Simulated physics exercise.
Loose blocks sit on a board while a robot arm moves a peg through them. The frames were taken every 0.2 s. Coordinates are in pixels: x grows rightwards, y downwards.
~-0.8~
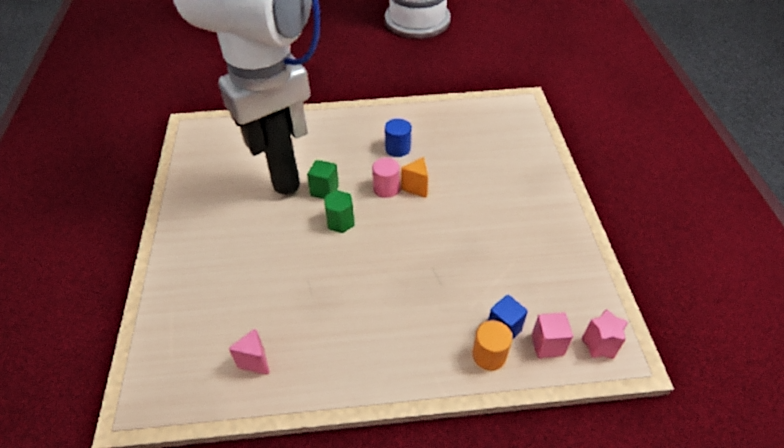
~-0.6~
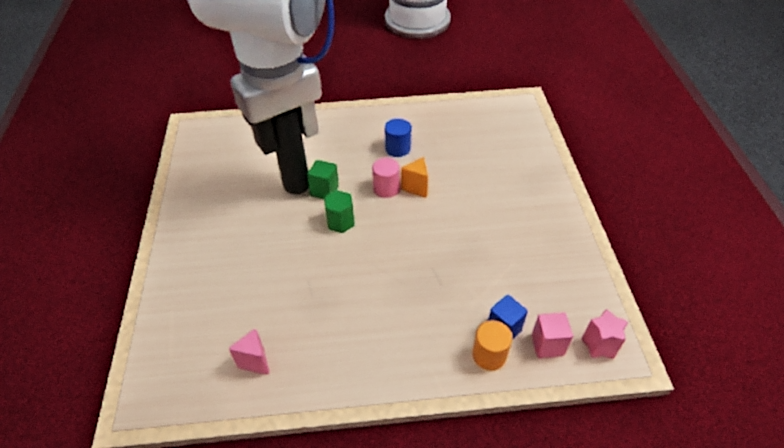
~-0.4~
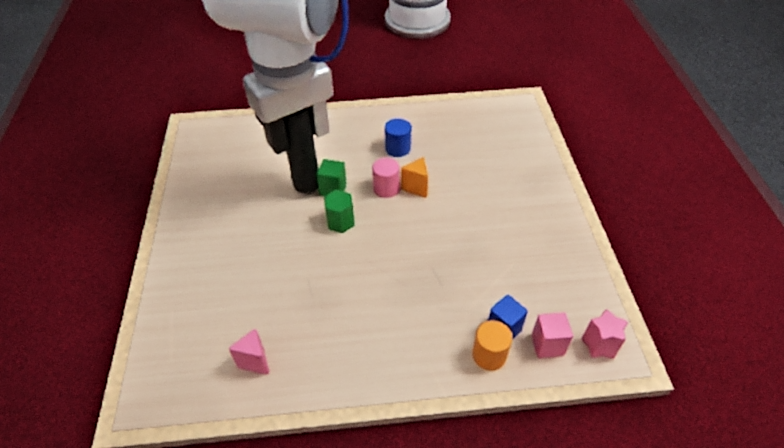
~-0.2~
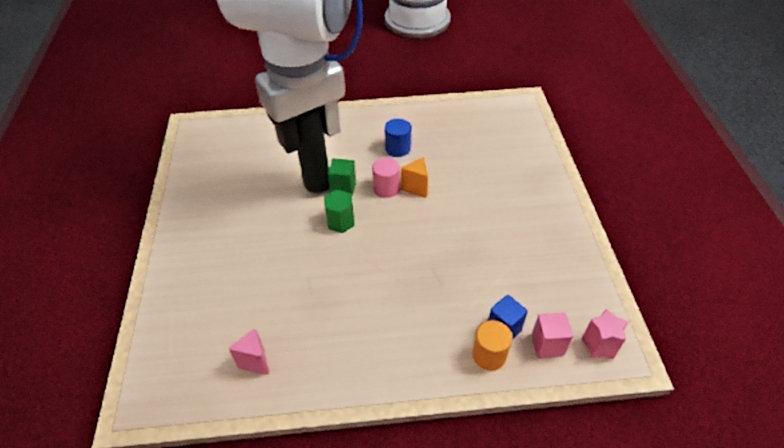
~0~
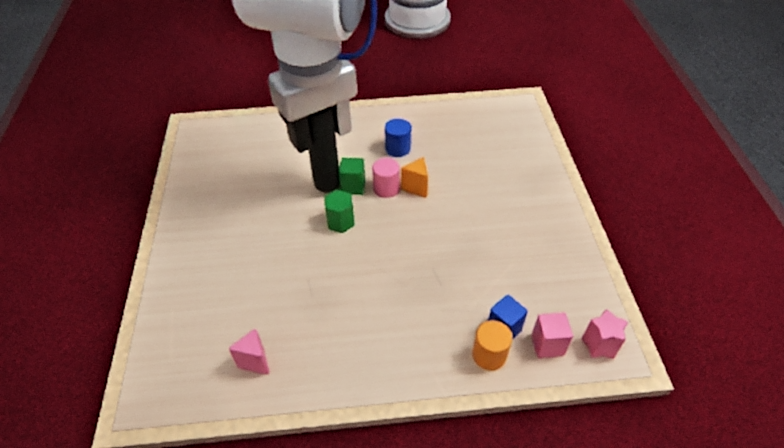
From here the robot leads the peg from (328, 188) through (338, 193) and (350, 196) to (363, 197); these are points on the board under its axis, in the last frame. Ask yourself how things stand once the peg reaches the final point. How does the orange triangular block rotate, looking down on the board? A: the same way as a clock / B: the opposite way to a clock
(A)
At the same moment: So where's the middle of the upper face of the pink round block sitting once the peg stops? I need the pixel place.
It ends at (410, 163).
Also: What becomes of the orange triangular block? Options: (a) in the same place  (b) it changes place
The correct letter is b.
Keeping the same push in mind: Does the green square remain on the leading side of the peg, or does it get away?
Pushed ahead.
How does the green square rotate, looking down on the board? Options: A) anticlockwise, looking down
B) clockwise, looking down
A (anticlockwise, looking down)
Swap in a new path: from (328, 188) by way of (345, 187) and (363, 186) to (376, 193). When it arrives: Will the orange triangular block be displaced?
Yes, it checks out.
On the path given first. Halfway along, peg at (343, 190); green square at (367, 168), turned 25° anticlockwise; pink round block at (393, 166); orange triangular block at (424, 166).
At the end, peg at (363, 192); green hexagon in place; green square at (387, 171), turned 20° anticlockwise; pink round block at (410, 163); orange triangular block at (434, 163), turned 55° clockwise.
